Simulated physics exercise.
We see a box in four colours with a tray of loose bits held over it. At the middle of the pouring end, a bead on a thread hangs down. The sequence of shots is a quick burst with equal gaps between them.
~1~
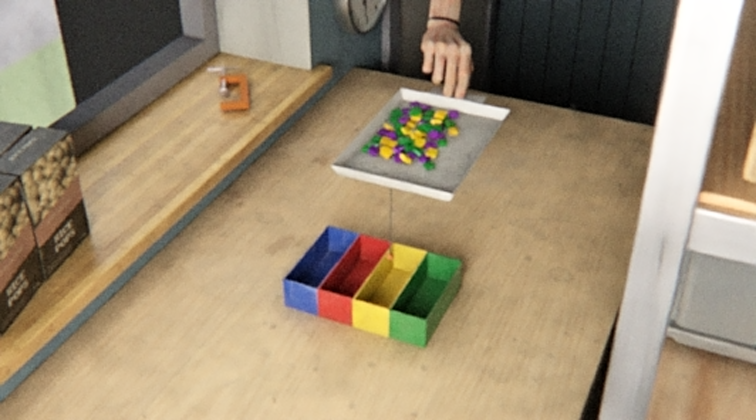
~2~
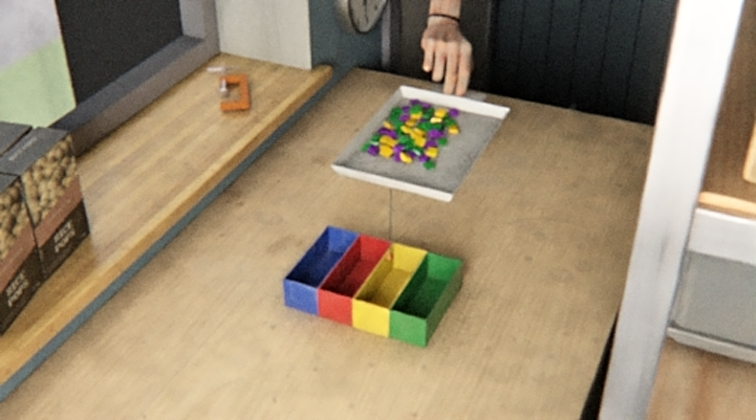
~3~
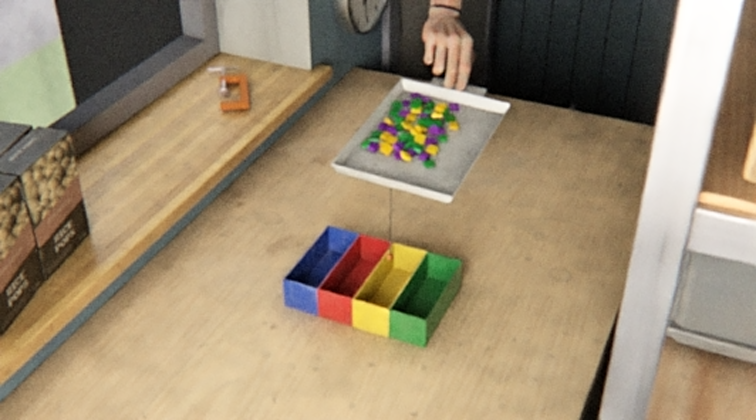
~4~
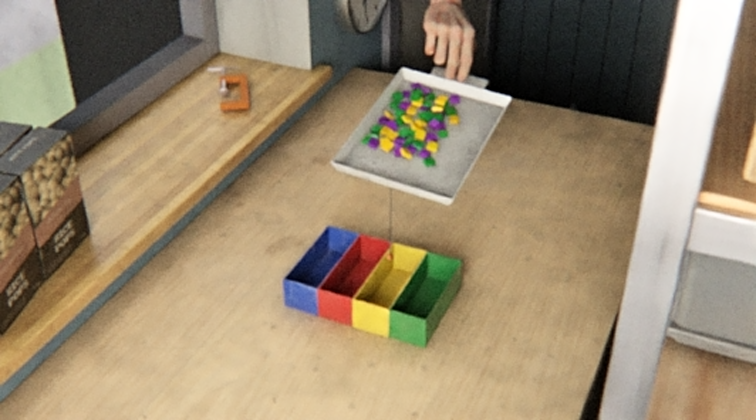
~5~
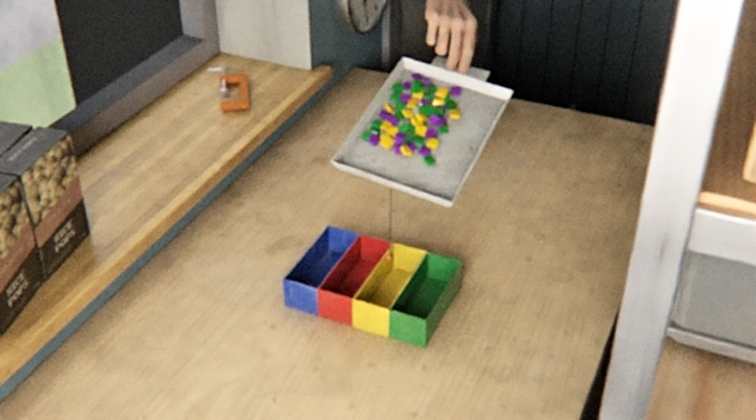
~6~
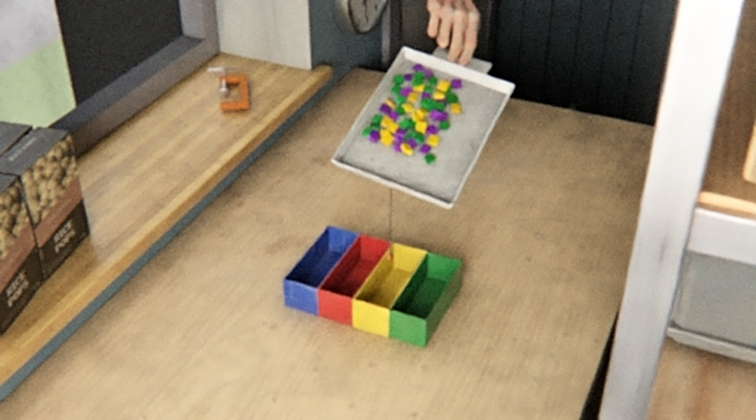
Tray of purple, green and yellow mosaic tiles tilting gradually, its back raised by a hand, above a four-coloured box on a table.
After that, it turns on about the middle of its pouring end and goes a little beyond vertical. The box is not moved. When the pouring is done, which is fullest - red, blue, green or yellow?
Fullest: The green cell.
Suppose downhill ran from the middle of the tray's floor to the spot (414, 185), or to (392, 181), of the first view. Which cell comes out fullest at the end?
The cell in green; the red one.
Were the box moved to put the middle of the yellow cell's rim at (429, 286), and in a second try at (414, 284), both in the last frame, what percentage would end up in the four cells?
100 %, 90 %.
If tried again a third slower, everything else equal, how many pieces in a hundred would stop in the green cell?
It would be close to 60 per cent.
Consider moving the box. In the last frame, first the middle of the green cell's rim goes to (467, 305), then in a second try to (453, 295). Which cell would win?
First: That yellow cell. Second: Green.
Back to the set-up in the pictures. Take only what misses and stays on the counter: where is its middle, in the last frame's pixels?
Close to (471, 335).
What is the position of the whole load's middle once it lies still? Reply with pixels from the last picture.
About pixel (432, 315).
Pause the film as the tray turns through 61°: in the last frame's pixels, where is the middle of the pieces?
I'd put the middle of the pieces at roughly (438, 207).
Shortly afterwards, tray tipped steeply; near two thirds on the tray; only a few in the green cell; near a quarter falling or outside the box.
Next, tray tipped right over; near two thirds in the green cell; only a few in the yellow cell; near a third falling or outside the box.
Some moments later, tray tipped past a quarter turn; near two thirds in the green cell; only a few in the yellow cell; near a third falling or outside the box.
In the end, tray tipped past a quarter turn; near two thirds in the green cell; only a few in the yellow cell; none at all in the red cell; none at all in the blue cell; near a third outside the box.
